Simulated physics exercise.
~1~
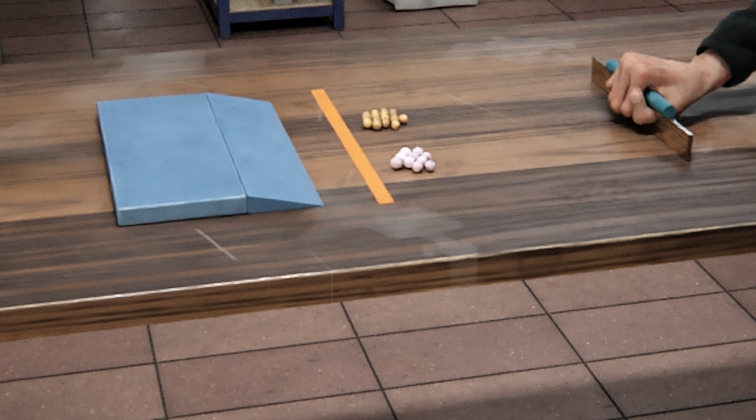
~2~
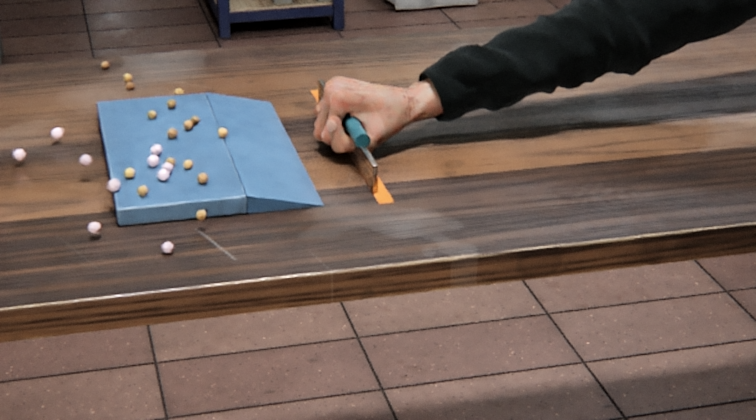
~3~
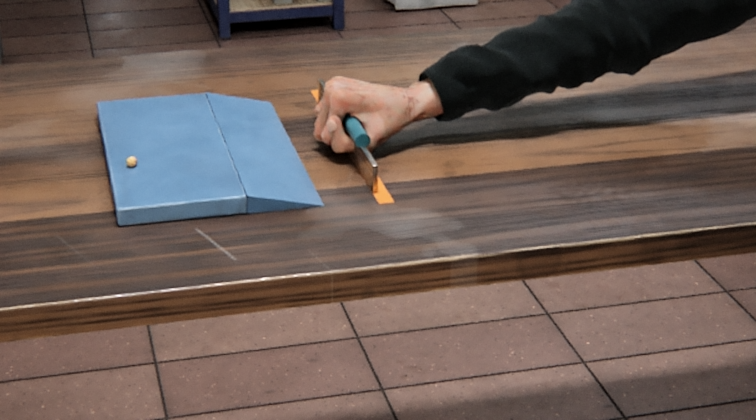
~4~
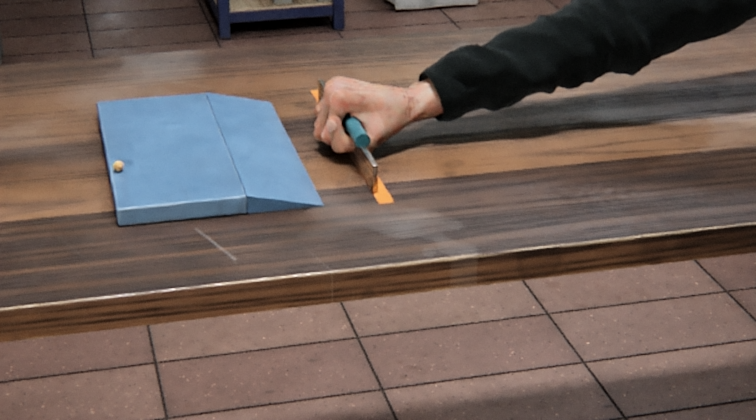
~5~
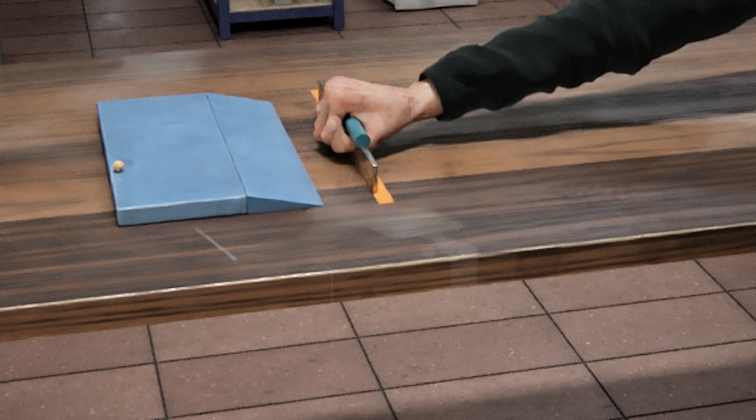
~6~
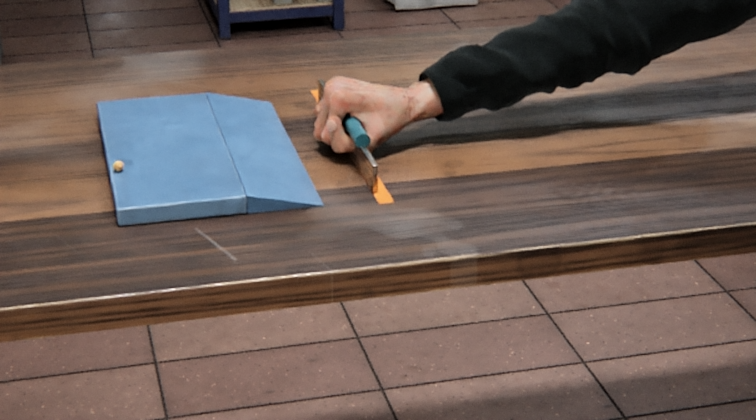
On a dark wooden tabletop above a tiled floor, a blue slab with a sloping side sits left of a strip of orange tape, with small yellow and pink balls clustered just beyond the strip. A hand in a dark sleeve holds a teal-handled scraper at the right. The hand moves left to the tape, and the balls end up scattered over the slab and the table around it. Soon all but one yellow ball are gone from view. That ball shifts toward the slab's left edge and rests there, while the scraper stays at the tape.
